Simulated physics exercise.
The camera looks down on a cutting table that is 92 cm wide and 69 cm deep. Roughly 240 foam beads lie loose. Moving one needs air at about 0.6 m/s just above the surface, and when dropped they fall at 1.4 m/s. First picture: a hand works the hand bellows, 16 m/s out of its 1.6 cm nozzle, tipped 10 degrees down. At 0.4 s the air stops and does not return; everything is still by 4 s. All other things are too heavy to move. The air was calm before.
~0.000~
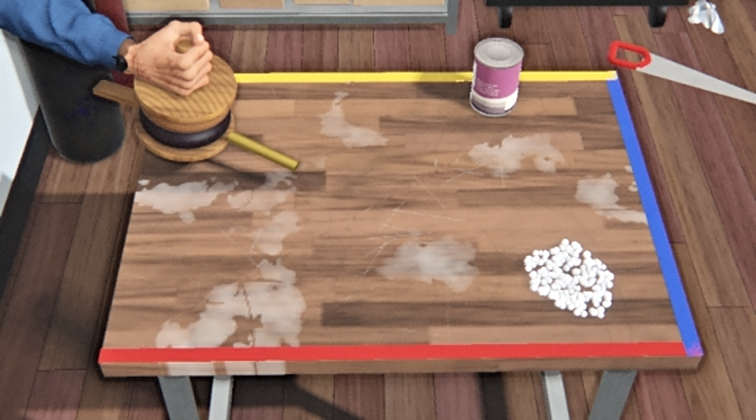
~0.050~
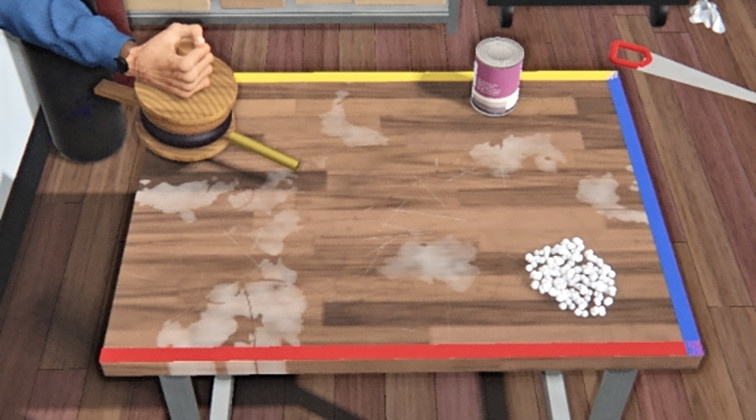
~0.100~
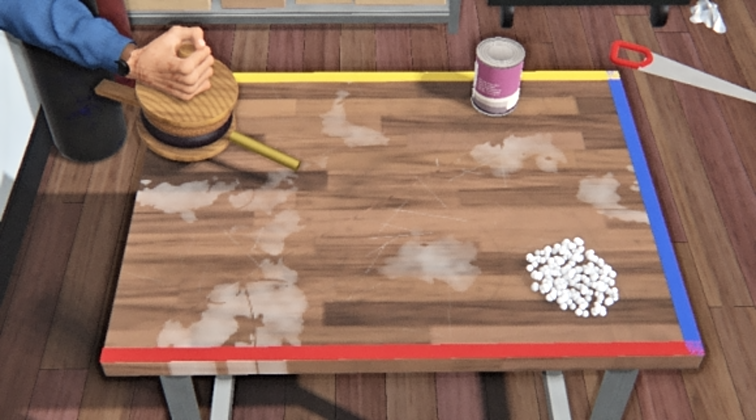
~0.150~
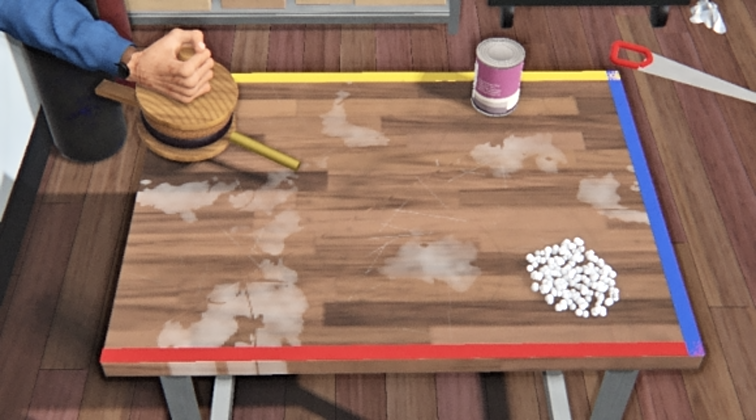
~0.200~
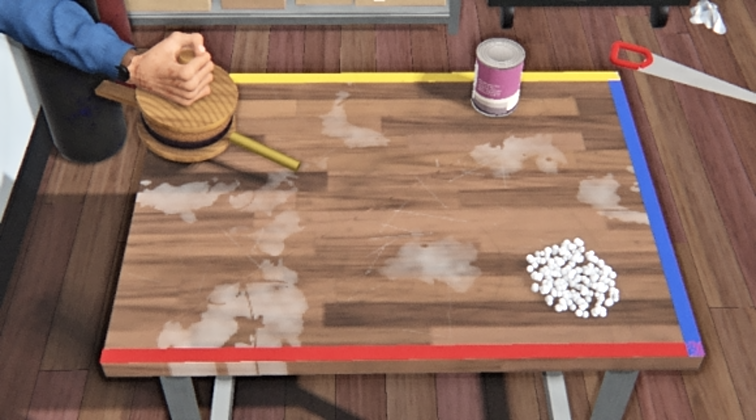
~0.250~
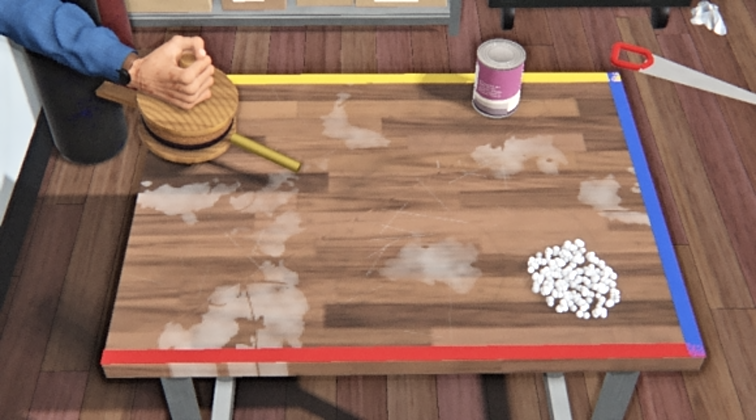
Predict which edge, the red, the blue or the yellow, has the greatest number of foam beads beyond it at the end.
The blue one has the most.
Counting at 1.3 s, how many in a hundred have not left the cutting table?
Around 0 in a hundred.
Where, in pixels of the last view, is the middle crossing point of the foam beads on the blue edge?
Median crossing, approx. (691, 308).
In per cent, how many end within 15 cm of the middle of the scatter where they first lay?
I'd put it at close to 0 percent.
After 0.8 s, 79 % are over the blue edge, 21 % over the red edge and 0 % over the yellow edge; 99 % are gone or lie where they will stay.
After 1.3 s, 79 % are over the blue edge, 21 % over the red edge and 0 % over the yellow edge; 100 % are gone or lie where they will stay.
After 2.2 s, 79 % are over the blue edge, 21 % over the red edge and 0 % over the yellow edge; 100 % are gone or lie where they will stay.
After 4.0 s, at the end, 79 % are over the blue edge, 21 % over the red edge and 0 % over the yellow edge.
